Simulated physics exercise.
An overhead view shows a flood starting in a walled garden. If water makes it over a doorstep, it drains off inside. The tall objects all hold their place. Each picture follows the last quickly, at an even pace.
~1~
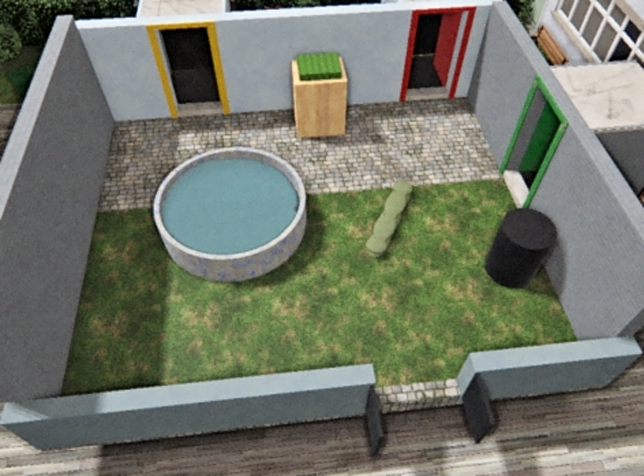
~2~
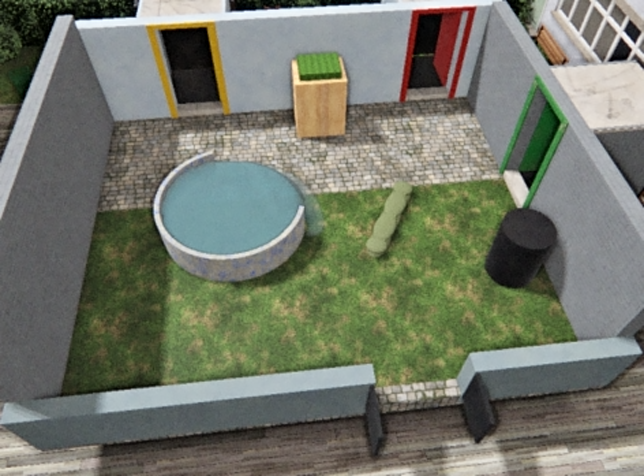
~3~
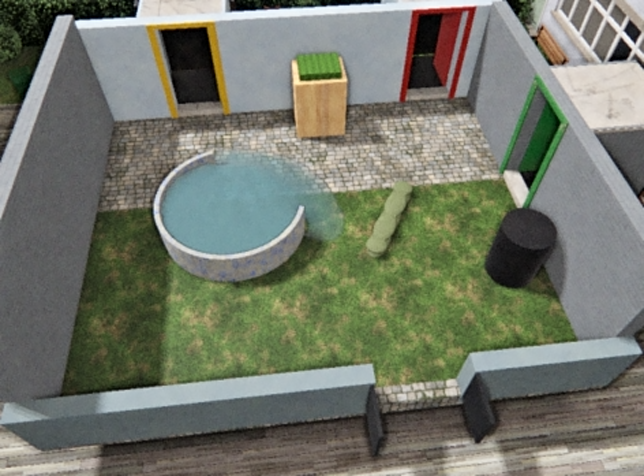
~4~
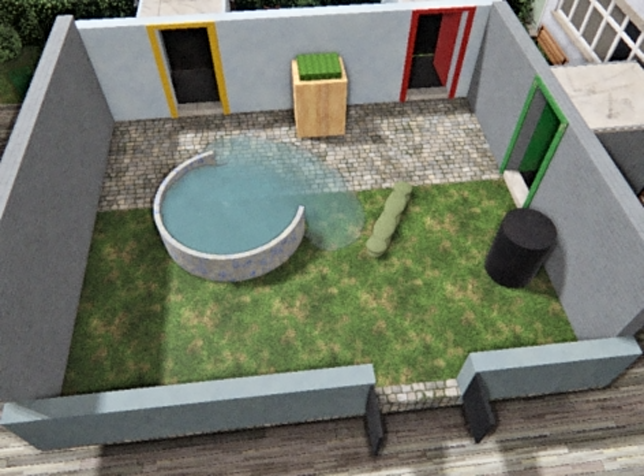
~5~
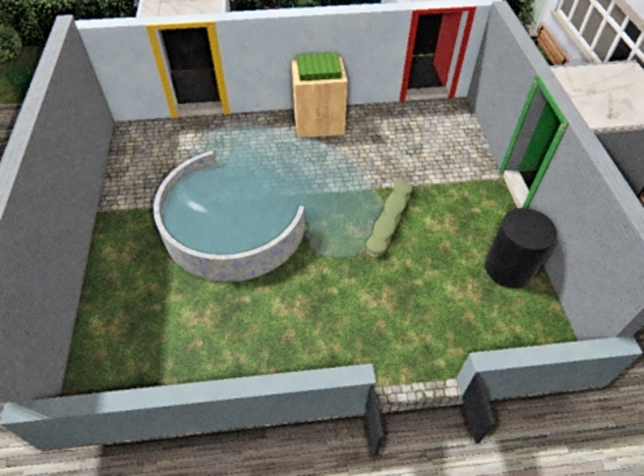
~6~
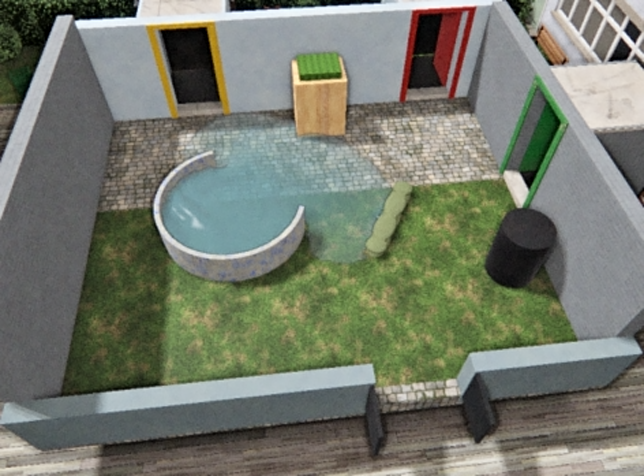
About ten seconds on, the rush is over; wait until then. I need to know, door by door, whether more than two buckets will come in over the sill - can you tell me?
Sure. At the yellow door, no more than two will. At the red door, more than two will. At the green door, no more than two will.
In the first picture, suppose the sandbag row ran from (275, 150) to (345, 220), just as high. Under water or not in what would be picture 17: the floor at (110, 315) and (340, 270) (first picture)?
The first point ends up still bare and the second inundated.
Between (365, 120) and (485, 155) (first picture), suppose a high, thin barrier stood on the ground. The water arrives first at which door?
Looking at it, it's the one in yellow here.
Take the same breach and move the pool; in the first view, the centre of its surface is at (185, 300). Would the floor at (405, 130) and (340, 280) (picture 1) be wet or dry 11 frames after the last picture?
Note - point 1 still bare; point 2 drenched.
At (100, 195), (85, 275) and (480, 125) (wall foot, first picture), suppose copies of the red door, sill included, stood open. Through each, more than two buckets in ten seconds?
One, ends up below; two, ends up below; three, ends up above.
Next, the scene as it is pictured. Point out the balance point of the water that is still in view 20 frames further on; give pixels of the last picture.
Centre of the water: Near (320, 166).
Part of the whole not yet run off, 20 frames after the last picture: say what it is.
I'd say around 100 per cent.
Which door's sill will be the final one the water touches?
Answer is the green-painted one.
A moment on, water covers 25 % of the floor; the yellow door wet at the sill, nothing in, the red door not reached, the green door not reached.
Next, water covers 35 % of the floor; the yellow door under two buckets in, the red door wet at the sill, nothing in, the green door not reached.
Then, water covers 50 % of the floor; the yellow door under two buckets in, the red door under two buckets in, the green door wet at the sill, nothing in.
Later, water covers 75 % of the floor; the yellow door under two buckets in, the red door over two buckets in, the green door wet at the sill, nothing in.
In the end, water covers 95 % of the floor; the yellow door under two buckets in, the red door over two buckets in, the green door wet at the sill, nothing in.
